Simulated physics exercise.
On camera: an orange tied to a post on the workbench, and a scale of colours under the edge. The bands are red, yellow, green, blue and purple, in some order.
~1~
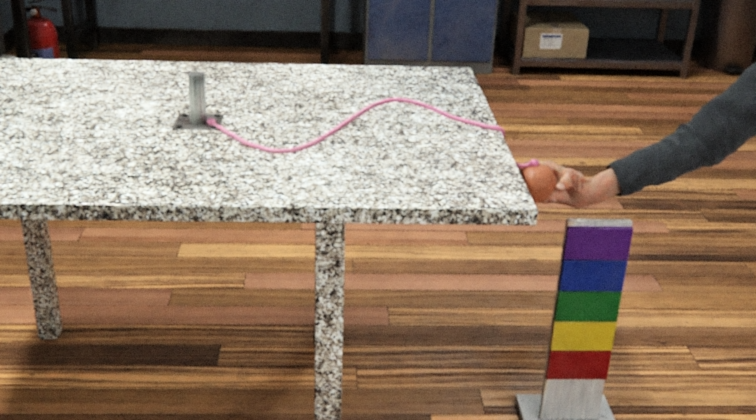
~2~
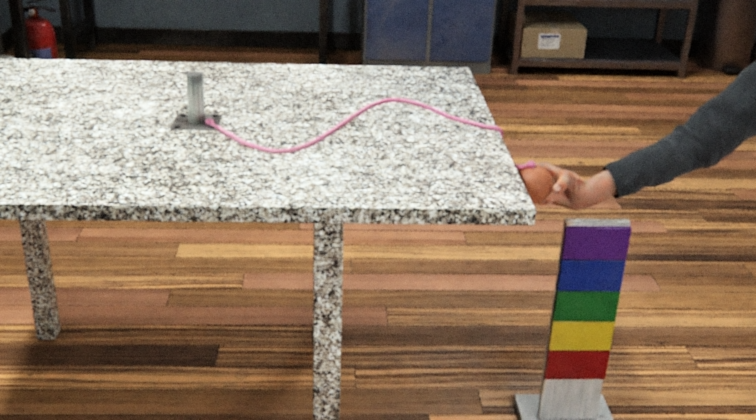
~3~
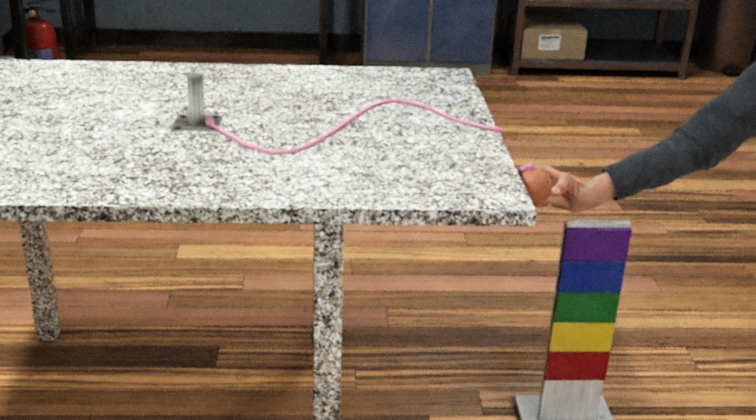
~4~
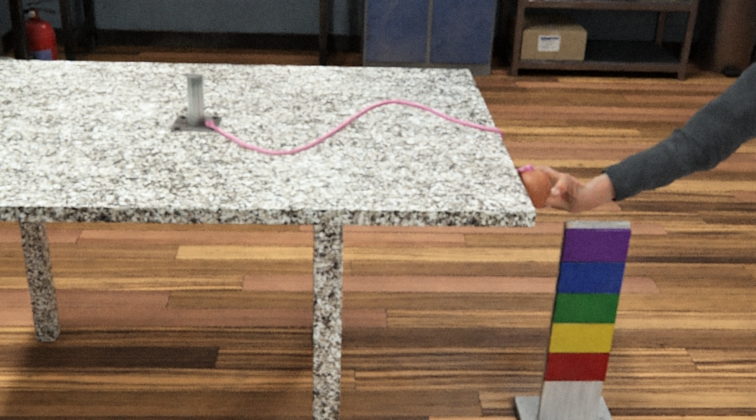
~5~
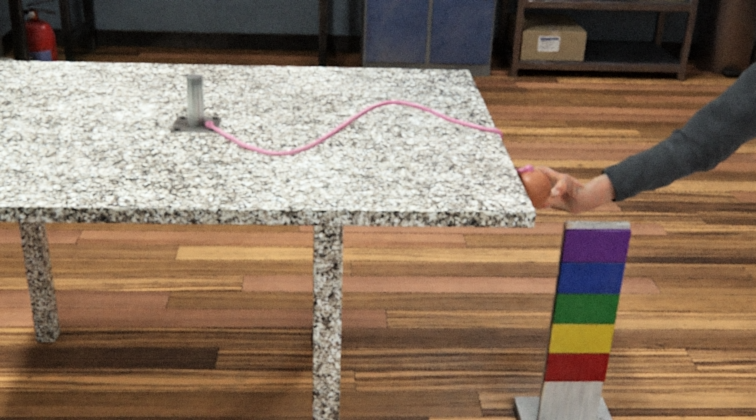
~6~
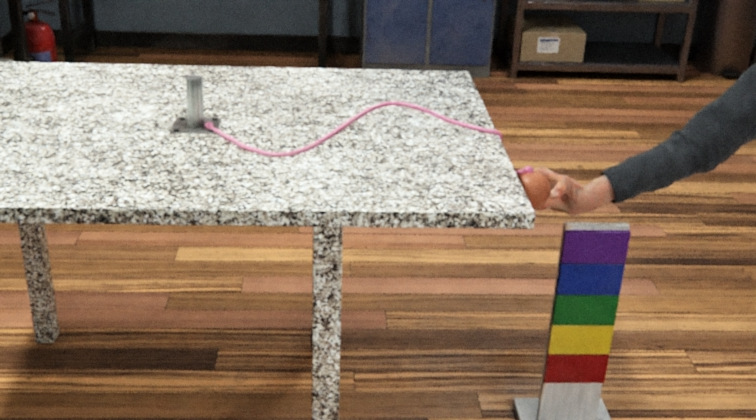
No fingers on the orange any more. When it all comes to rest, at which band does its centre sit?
At yellow.
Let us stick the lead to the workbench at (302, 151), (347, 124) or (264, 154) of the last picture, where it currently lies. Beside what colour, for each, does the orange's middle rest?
Going through them one at a time, the answers are green; blue; green.
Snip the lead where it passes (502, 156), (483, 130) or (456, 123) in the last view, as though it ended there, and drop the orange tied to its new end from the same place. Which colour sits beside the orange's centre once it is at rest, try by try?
Taking the cuts in order: Green, then blue, then purple.
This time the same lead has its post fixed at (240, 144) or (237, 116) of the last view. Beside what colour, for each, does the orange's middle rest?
In turn, red and then red.
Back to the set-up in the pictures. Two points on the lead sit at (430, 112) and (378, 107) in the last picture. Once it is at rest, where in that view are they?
Point one to (494, 199), point two to (497, 138).
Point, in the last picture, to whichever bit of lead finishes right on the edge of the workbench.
Around (381, 105).
Soon after, orange near (455, 338); level with yellow.
After that, orange near (498, 340); level with yellow.
In the end, orange near (479, 342); level with yellow. Its middle rests at the yellow band.
